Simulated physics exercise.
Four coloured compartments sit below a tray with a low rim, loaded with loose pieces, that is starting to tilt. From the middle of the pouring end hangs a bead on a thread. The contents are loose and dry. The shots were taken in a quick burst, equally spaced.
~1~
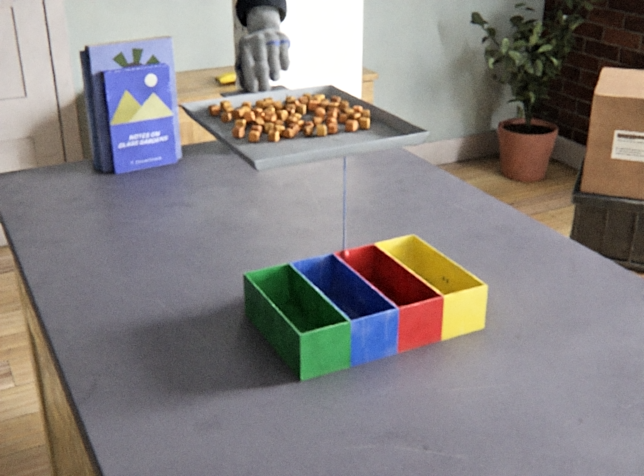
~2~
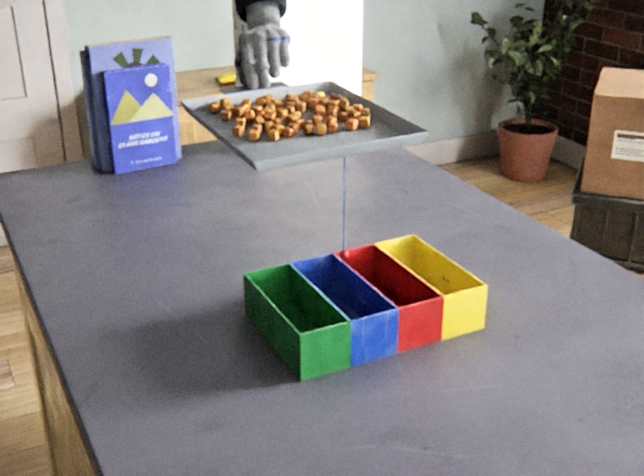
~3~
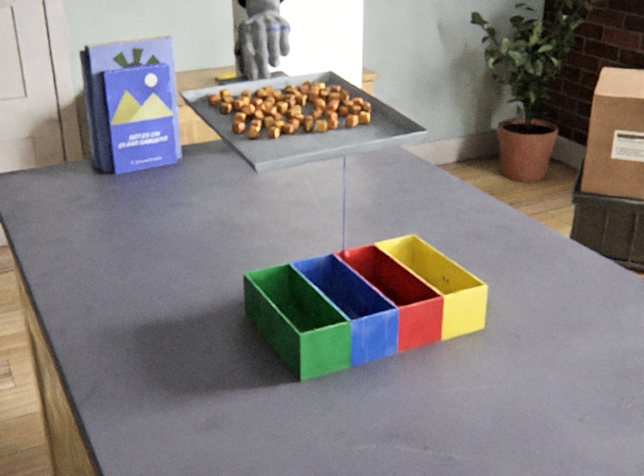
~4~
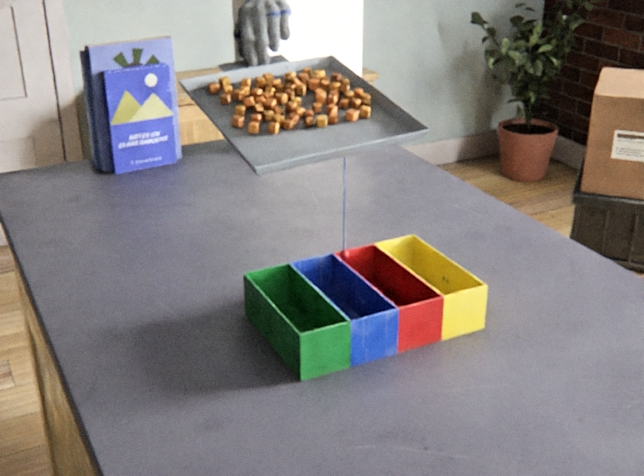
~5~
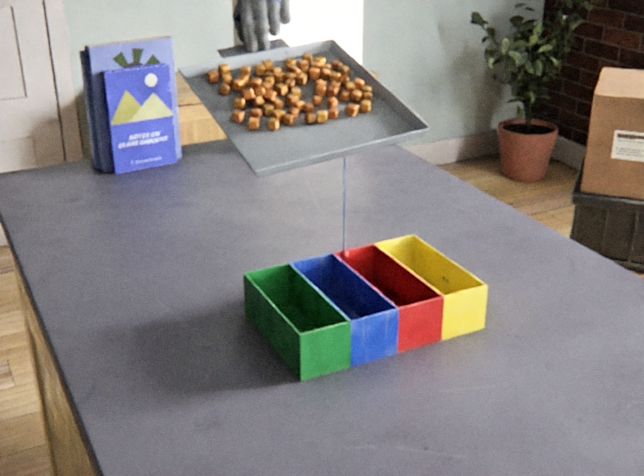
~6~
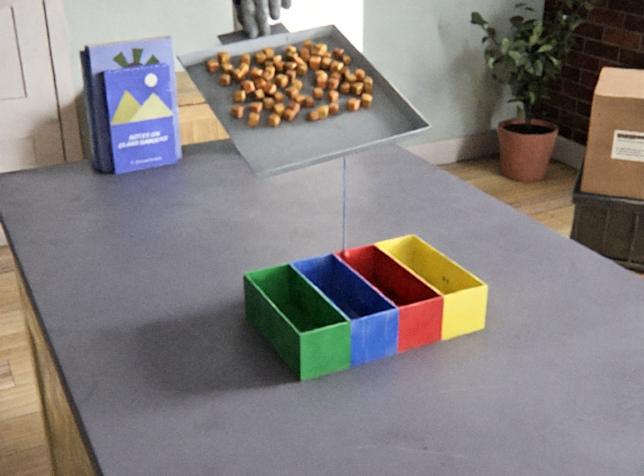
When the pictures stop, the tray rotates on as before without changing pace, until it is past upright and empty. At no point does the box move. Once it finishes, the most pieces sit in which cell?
In the green cell.
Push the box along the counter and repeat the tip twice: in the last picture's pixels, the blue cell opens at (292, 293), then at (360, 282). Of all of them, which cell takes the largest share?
The cell in blue, then the green cell.
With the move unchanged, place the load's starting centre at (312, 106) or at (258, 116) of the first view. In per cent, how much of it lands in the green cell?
You'd get near 30 percent first and near 40 percent after that.
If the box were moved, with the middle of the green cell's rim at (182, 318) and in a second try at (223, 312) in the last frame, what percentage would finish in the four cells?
Roughly 90 per cent, and 90 per cent.
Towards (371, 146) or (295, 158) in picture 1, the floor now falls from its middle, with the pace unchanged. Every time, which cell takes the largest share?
Try 1 - the yellow one. Try 2 - the green one.
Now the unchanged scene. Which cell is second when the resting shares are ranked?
The cell in blue.
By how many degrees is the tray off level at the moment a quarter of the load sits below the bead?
75° or so.
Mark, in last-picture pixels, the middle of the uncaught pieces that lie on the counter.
About (214, 416) in the last picture.
Just after the last frame, tray tipped steeply; the larger part on the tray; just a few in the green cell; roughly a quarter falling or outside the box.
A moment on, tray tipped past a quarter turn; roughly a third in the green cell; roughly a quarter in the blue cell; about a tenth in the red cell; roughly a quarter falling or outside the box.
Further on, tray tipped past a quarter turn; roughly a third in the green cell; roughly a quarter in the blue cell; about a tenth in the red cell; roughly a quarter falling or outside the box.
When it is over, tray tipped past a quarter turn; roughly a third in the green cell; roughly a quarter in the blue cell; about a tenth in the red cell; not one in the yellow cell; roughly a quarter outside the box.
